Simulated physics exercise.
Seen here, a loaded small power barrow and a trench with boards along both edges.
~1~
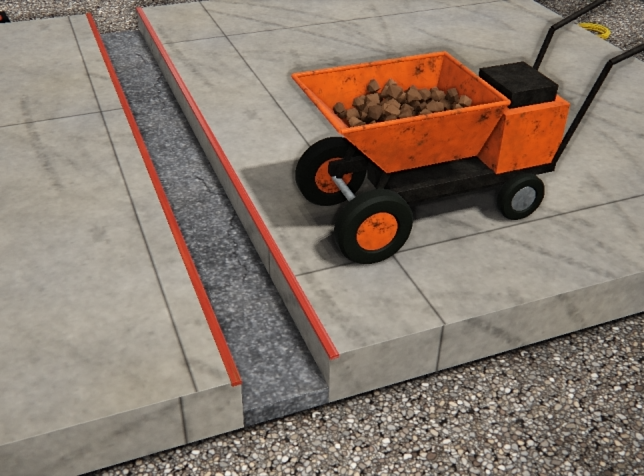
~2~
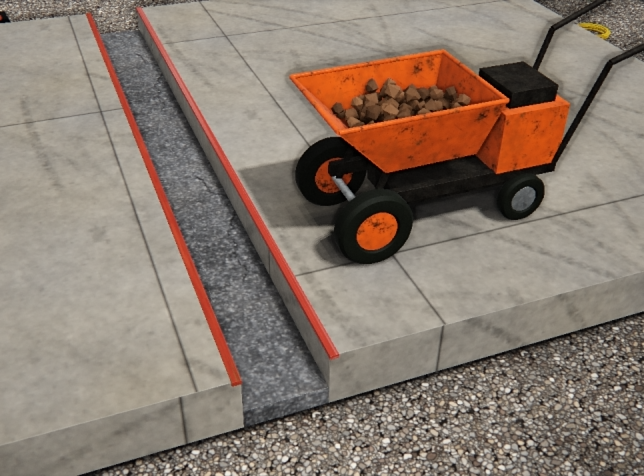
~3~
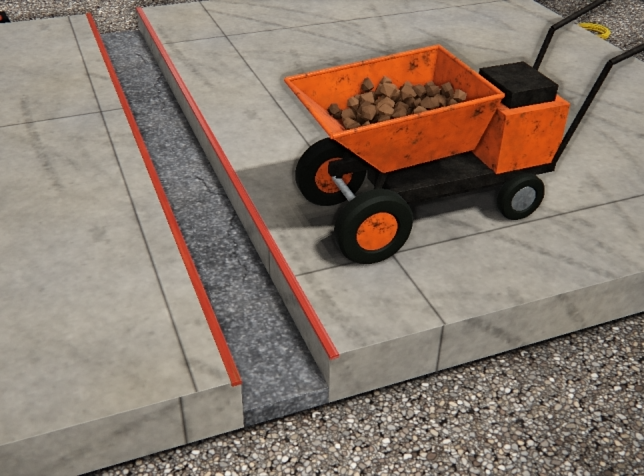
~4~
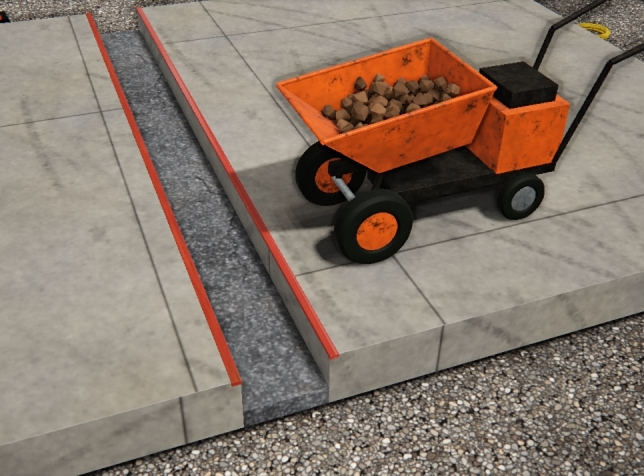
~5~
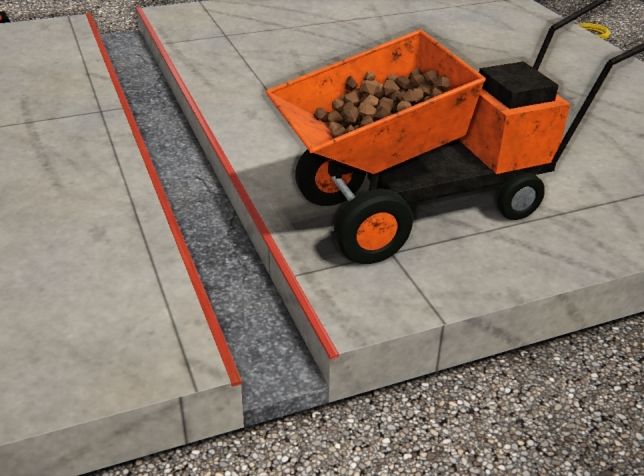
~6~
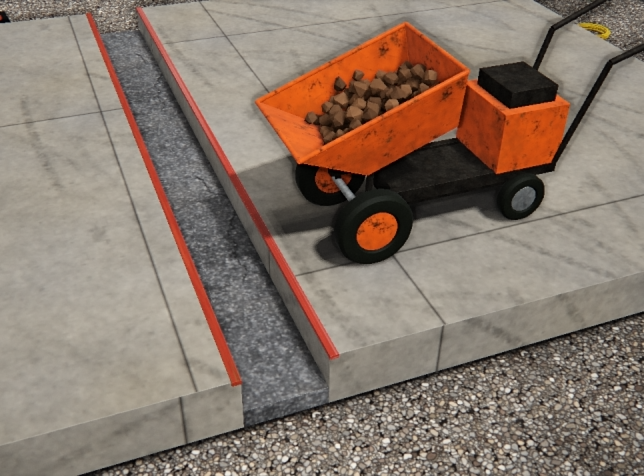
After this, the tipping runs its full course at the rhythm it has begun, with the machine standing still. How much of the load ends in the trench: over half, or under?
Between the edges lies more than half of the load.
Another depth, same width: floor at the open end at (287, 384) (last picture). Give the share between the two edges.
Close to 60 per cent.
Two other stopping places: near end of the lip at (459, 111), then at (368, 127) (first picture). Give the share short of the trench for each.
Near 70 % and 0 %.
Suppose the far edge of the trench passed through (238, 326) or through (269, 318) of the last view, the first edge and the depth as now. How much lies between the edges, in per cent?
The first gives 50 %, the second 0 %.
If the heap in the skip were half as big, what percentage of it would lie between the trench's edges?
It comes to 100 per cent or so.
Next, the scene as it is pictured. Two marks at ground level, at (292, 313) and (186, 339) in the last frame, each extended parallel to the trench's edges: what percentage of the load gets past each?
In turn 90 and 10 in a hundred.
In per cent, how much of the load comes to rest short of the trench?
It comes to 0 per cent or so.
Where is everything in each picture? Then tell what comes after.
Lip of the skip at (341, 132), level; top of the load at (406, 114), clay clods; first edge of the trench at (308, 308); far edge at (216, 331), the trench over half as wide as the skip, and about half as deep as wide, in the first frame.
Lip of the skip at (339, 133), tipped barely; top of the load at (404, 114), in the second frame.
Lip of the skip at (333, 136), tipped barely; top of the load at (418, 105), in the third frame.
Lip of the skip at (324, 142), tipped a little; top of the load at (411, 102), in the fourth frame.
Lip of the skip at (312, 151), tipped a little; top of the load at (417, 95), in the fifth frame.
Lip of the skip at (300, 162), tipped clearly; top of the load at (413, 85); first edge of the trench at (308, 308); far edge at (216, 331), in the sixth frame.
Soon after the last picture, skip tipped steeply; all in the skip.
A little later, skip tipped right over; about two thirds in the skip; about a third in or heaped over the trench; a small part beyond it; a stray few falling.
Later still, skip tipped right over; most in or heaped over the trench; a small part beyond it.
At rest, skip tipped right over; most in or heaped over the trench; a small part beyond it.
